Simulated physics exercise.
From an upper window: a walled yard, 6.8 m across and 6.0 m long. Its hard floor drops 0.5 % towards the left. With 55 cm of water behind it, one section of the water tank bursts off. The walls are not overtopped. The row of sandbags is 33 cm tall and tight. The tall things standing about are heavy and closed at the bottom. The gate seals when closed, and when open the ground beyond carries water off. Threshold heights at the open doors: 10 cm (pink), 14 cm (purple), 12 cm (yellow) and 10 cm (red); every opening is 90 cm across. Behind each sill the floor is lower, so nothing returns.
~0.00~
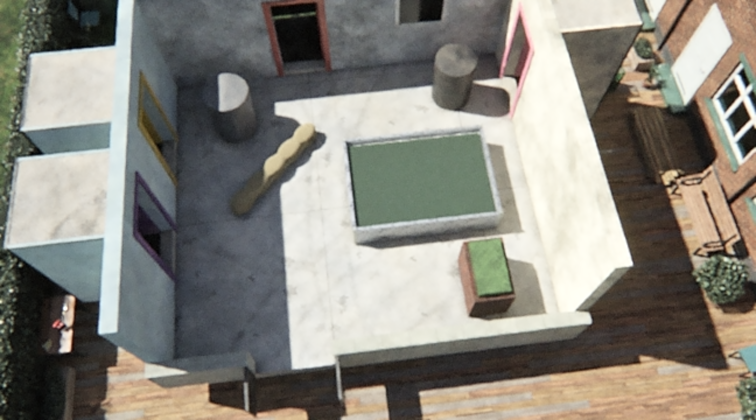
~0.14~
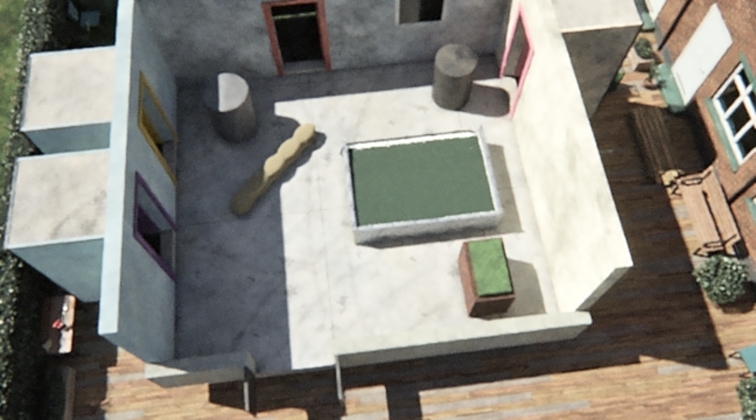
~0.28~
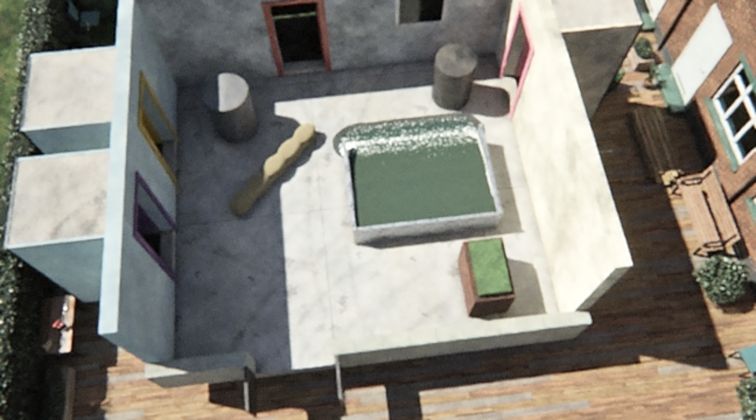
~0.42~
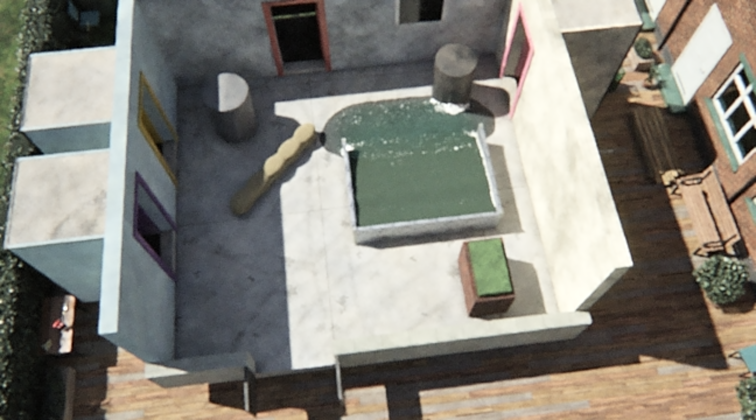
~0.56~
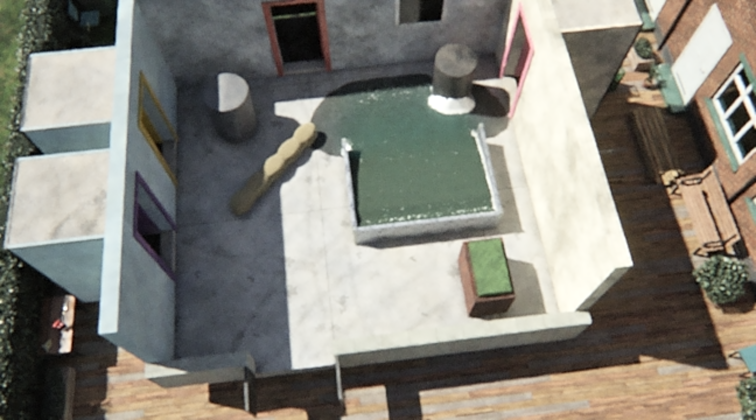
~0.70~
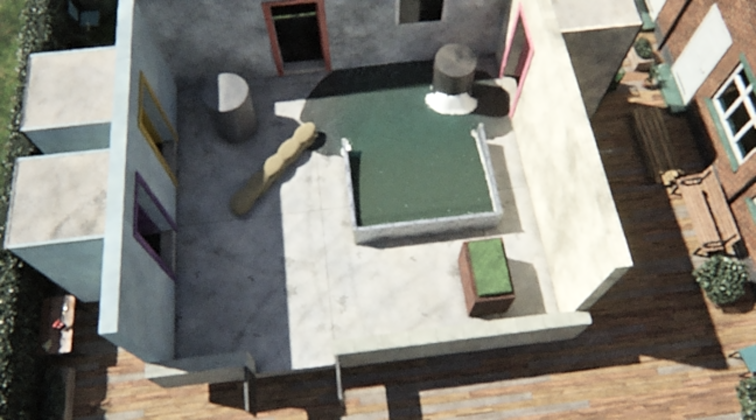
Green water burst over the far side of a rectangular tank in a walled yard, foaming at first, then spread across the pale floor toward the back wall and around a grey cylinder.
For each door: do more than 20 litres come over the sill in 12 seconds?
Door by door: At the pink door it exceeds the limit; at the purple door it does not reach the limit; at the yellow door it does not reach the limit; at the red door it exceeds the limit.
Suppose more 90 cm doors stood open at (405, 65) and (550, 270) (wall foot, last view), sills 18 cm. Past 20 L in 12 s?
In that order: Above, not over.
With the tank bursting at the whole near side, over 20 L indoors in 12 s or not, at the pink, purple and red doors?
Then: Pink below, purple under, red under.
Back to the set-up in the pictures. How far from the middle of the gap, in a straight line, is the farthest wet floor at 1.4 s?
About 3.4 m.
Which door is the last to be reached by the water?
It is the purple one.
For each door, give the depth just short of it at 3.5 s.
Depths in cm: Pink 18, purple 0, yellow 8, red 13.
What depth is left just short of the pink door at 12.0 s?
Some 4.0 cm.
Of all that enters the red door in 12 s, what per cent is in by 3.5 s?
About 90 per cent.
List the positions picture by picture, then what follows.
The first frame shows the water tank at (420, 178) is whole and still, 55 cm deep.
In the second frame, water pours out on the water tank's far side and has run 1.3 m, to a hidden place; typically 10 cm deep outside, 55 cm at the water tank's back.
In the third frame, the front is at (338, 139), 1.5 m from the gap on the water tank's far side; 1.8 m2 of floor is under water; 55 cm left at the back of the water tank.
In the fourth frame, the front is at (328, 130), 1.8 m from the gap on the water tank's far side; 3.3 m2 of floor is under water; 54 cm left at the back of the water tank.
In the fifth frame, the front is at (320, 111), 2.1 m from the gap on the water tank's far side; 4.9 m2 of floor is under water; 48 cm left at the back of the water tank.
In the sixth frame, water pours out on the water tank's far side and has run 2.5 m, to (339, 71); typically 7 cm deep outside, 47 cm at the water tank's back.
After 1.4 s water covers 25 % of the floor and is deepest (42 cm) near (381, 73); pink door 19 cm at the sill, 11 L in, purple door not reached, yellow door not reached, red door 17 cm at the sill, 2 L in.
After 2.2 s water covers 30 % of the floor and is deepest (35 cm) near (373, 74); pink door 25 cm at the sill, 60 L in, purple door not reached, yellow door not reached, red door 19 cm at the sill, 26 L in.
After 3.5 s water covers 45 % of the floor and is deepest (35 cm) near (178, 88); pink door 18 cm at the sill, 139 L in, purple door not reached, yellow door 8 cm at the sill, 0 L in, red door 13 cm at the sill, 53 L in.
After 7.0 s water covers 85 % of the floor and is deepest (17 cm) near (175, 359); pink door 6 cm at the sill, 162 L in, purple door 9 cm at the sill, 0 L in, yellow door 7 cm at the sill, 0 L in, red door 10 cm at the sill, 58 L in.
After 12.0 s water covers 95 % of the floor and is deepest (10 cm) near (443, 336); pink door 4 cm at the sill, 162 L in, purple door 6 cm at the sill, 0 L in, yellow door 7 cm at the sill, 0 L in, red door 7 cm at the sill, 58 L in.
